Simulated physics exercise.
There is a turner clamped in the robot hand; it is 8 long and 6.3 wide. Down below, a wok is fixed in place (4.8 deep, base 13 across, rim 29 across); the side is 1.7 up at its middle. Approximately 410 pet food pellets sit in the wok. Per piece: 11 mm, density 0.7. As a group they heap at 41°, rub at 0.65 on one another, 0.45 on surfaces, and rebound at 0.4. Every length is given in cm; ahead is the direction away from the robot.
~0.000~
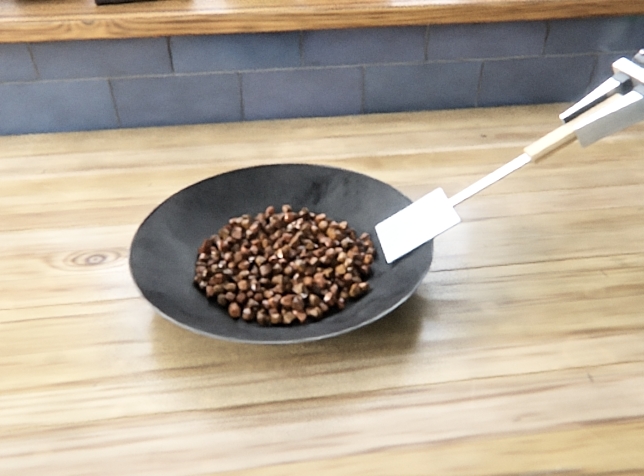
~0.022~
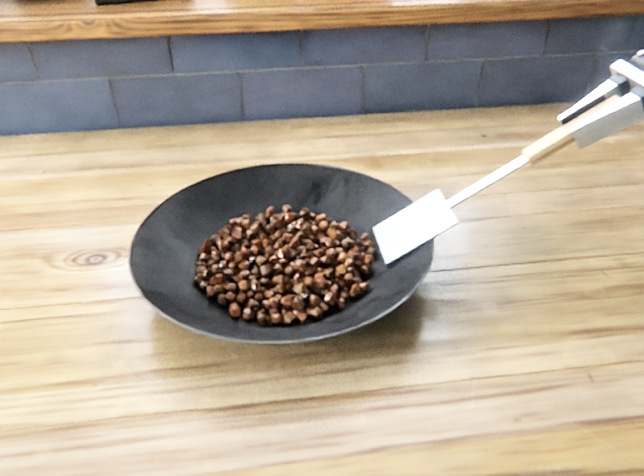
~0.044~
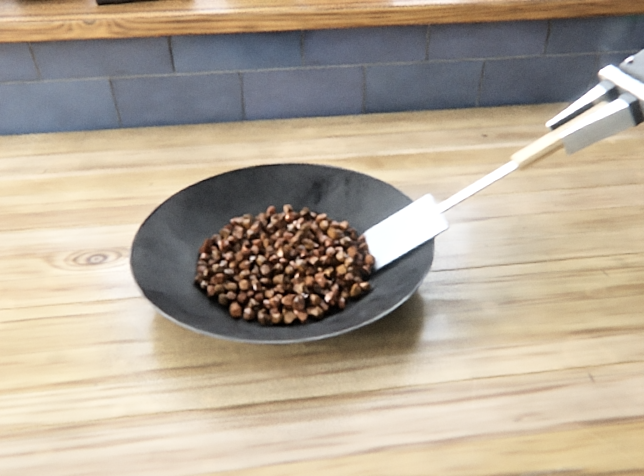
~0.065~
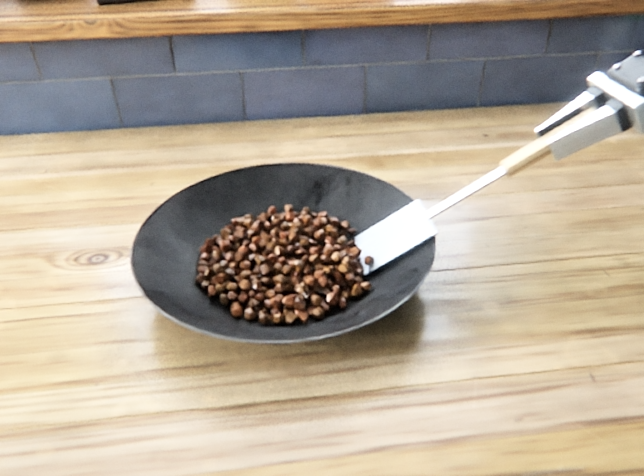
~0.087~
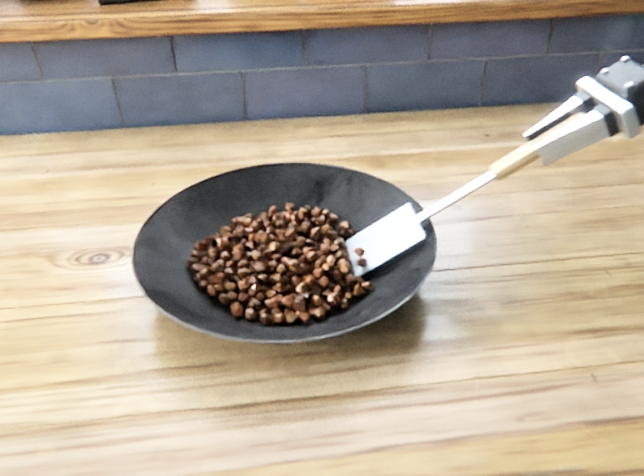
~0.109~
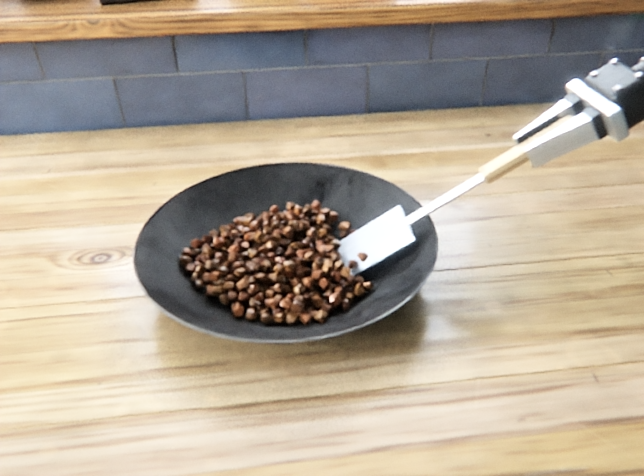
Robot arm lowering a white turner into a dark wok and pushing it leftward into a heap of small brown pellets.
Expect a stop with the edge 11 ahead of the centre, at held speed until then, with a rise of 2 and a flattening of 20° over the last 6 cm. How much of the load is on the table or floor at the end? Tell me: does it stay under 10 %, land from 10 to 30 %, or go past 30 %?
It lands from 10 to 30 %.
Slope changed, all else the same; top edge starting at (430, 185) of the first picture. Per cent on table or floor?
I'd estimate around 25 per cent.
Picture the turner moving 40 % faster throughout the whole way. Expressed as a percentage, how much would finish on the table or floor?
I'd say close to 25 per cent.
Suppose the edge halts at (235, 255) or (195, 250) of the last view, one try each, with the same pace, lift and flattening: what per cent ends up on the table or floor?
Respectively about 0 and 5 percent end on the table or floor.
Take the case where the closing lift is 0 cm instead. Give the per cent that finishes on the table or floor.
Some 20 in a hundred.
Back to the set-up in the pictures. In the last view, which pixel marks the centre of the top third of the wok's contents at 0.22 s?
Around (220, 254).
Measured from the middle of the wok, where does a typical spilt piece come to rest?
About 20 centimetres.
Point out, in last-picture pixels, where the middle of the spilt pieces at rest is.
Around pixel (102, 282).
After 0.22 s, sloping 33°, highest piece 5 above the table; 411 in the wok.
After 0.34 s, sloping 27°, highest piece 6 above the table; 405 in the wok, 6 on the blade or in flight.
After 0.60 s, sloping 13°, highest piece 6 above the table; 336 in the wok, 74 on the table or floor, 1 on the blade or in flight.
After 1.65 s, sloping 13°, highest piece 6 above the table; 334 in the wok, 77 on the table or floor.
At rest, 334 in the wok, 77 on the table or floor. That is 19 % on the table or floor.
